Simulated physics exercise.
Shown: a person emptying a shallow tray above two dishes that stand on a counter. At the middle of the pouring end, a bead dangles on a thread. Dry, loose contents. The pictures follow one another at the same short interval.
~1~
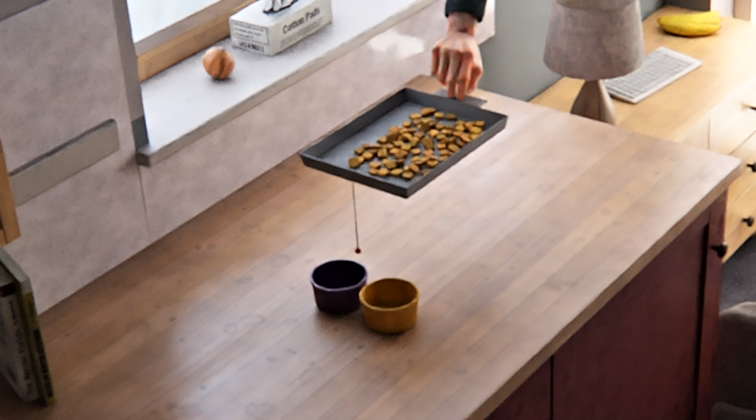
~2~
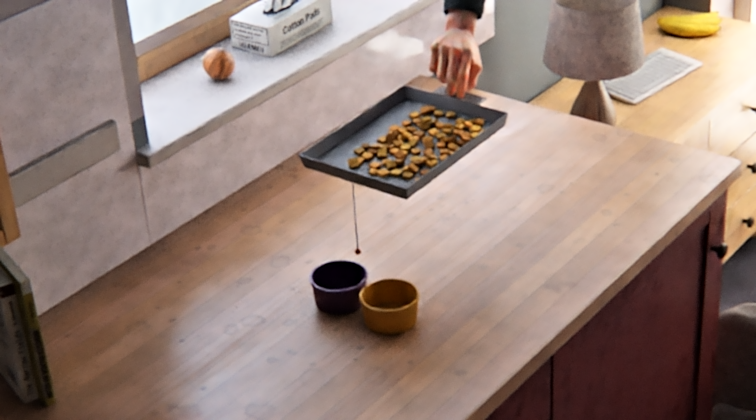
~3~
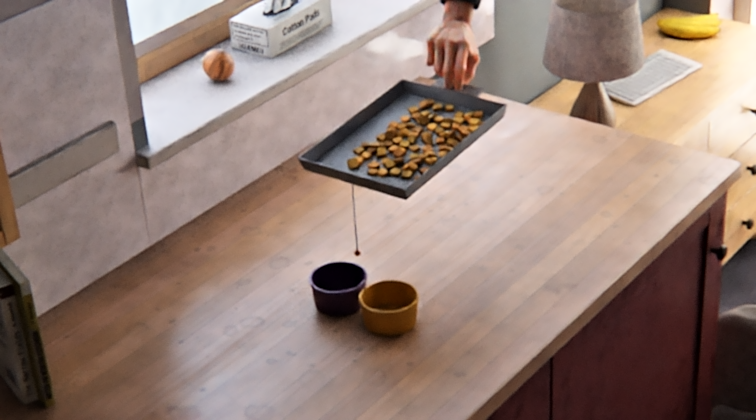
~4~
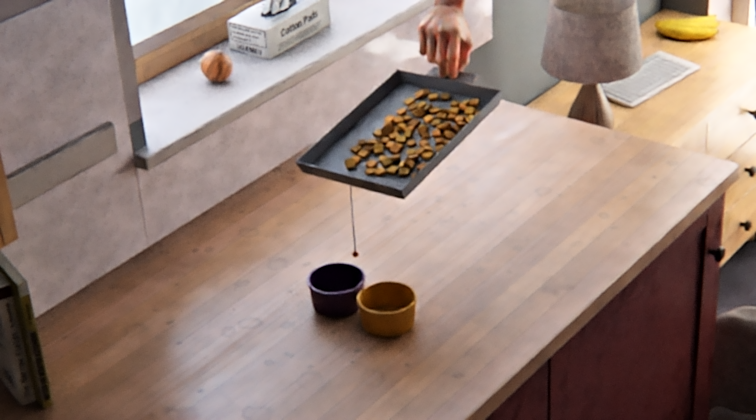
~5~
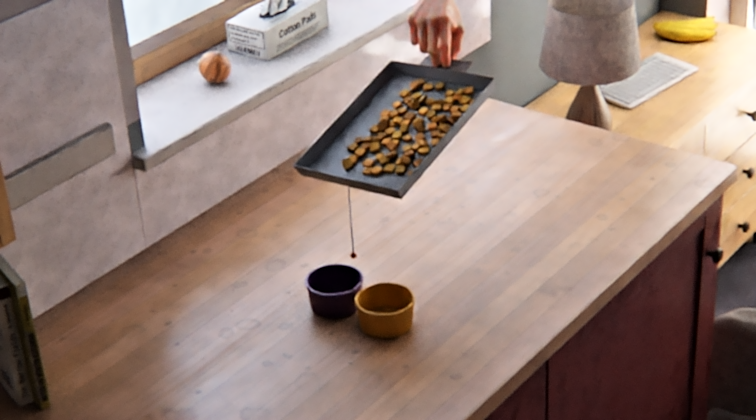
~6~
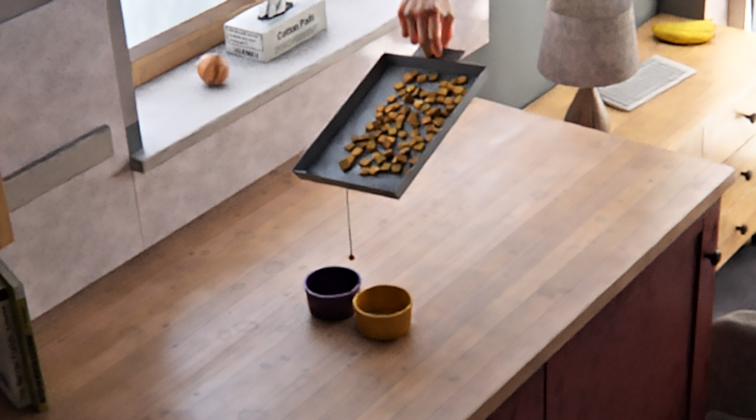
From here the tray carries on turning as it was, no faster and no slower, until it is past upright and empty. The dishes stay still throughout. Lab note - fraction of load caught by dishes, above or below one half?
The dishes gather below half.
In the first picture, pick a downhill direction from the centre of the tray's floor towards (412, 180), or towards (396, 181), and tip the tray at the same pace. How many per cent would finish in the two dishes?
I'd say roughly 10 percent with the first slope, 50 percent with the other.
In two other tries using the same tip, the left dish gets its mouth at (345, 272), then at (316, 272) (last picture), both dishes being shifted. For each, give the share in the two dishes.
Roughly 10 % and 40 %.
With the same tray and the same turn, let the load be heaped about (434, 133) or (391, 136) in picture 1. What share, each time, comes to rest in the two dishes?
It would be roughly 20 per cent for the first and roughly 10 per cent for the second.
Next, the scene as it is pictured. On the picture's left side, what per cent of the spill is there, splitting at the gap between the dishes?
Share on the left: Near 100 %.
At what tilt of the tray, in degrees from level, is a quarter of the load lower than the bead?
Close to 90° of tilt at that moment.
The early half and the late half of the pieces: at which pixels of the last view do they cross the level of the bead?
(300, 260) for the early half, (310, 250) for the late half.
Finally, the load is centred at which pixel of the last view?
I'd say the middle ends up at about (296, 285).
Just after the last frame, tray tipped steeply; almost all on the tray; just a few in the air.
A moment on, tray tipped past a quarter turn; about a tenth on the tray; about a tenth in the left dish; roughly half outside both; roughly a quarter in the air.
Further on, tray tipped past a quarter turn; roughly a quarter in the left dish; the larger part outside both.
When it is over, tray tipped past a quarter turn; not one in the right dish; roughly a quarter in the left dish; the larger part outside both.
